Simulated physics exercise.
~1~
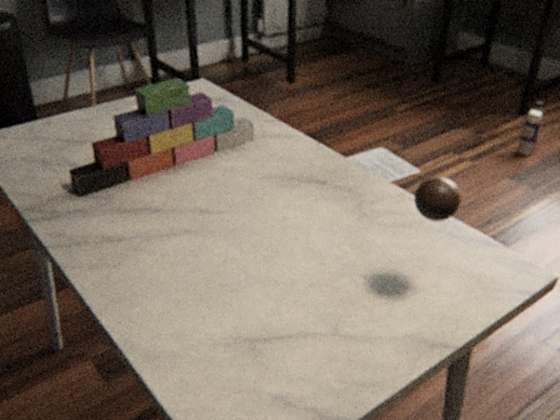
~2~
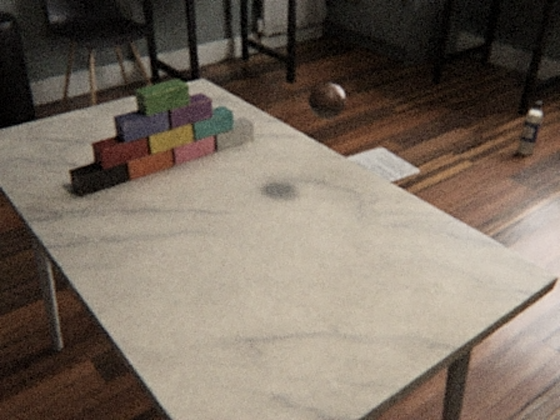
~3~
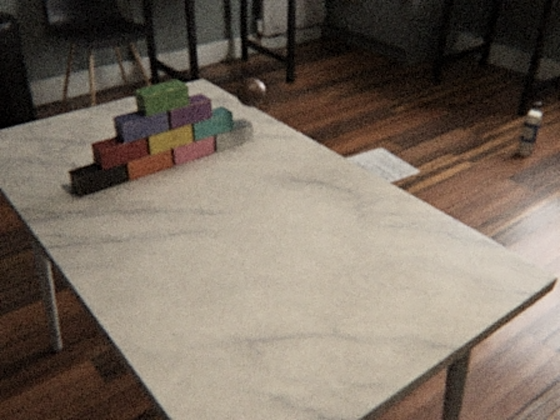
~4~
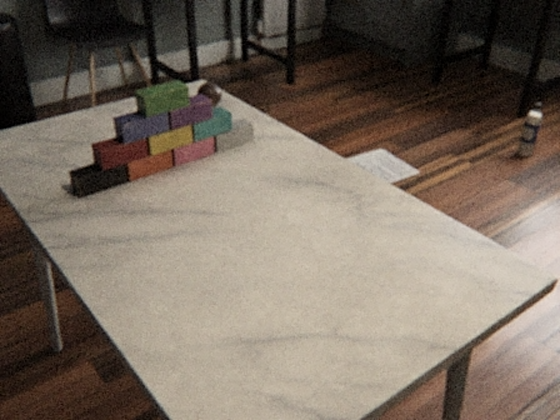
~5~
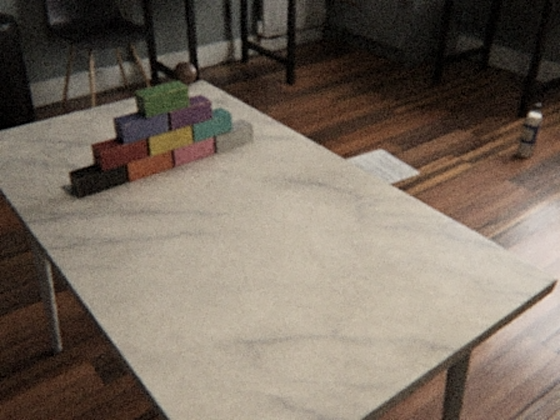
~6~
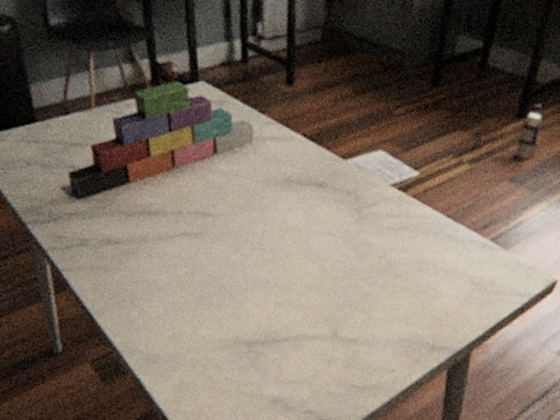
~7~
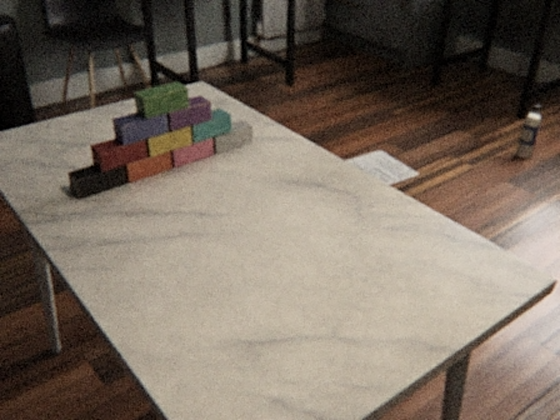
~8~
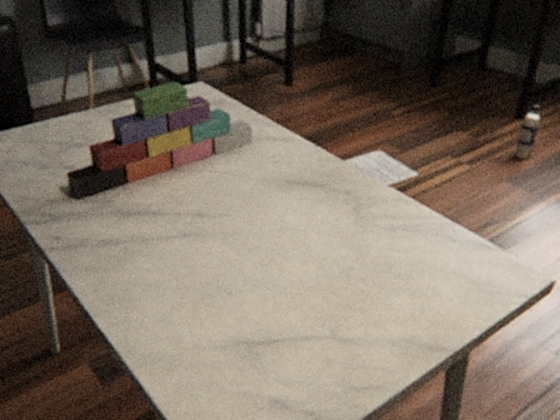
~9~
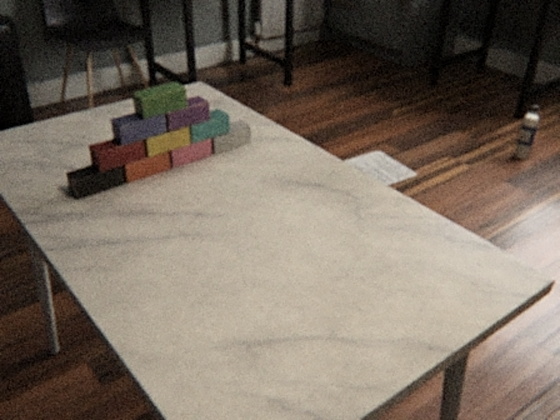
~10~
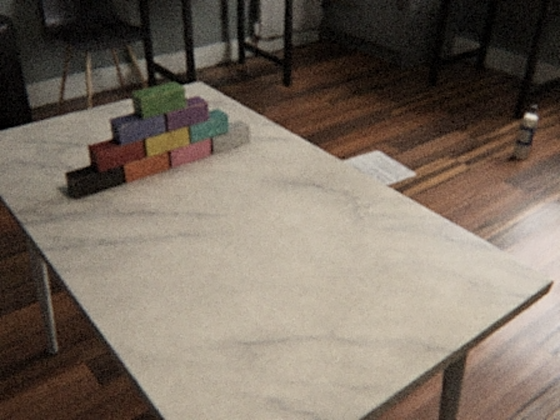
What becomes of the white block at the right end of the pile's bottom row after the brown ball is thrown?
The white block keeps its place on the table, still sitting at the right end of the bottom row.
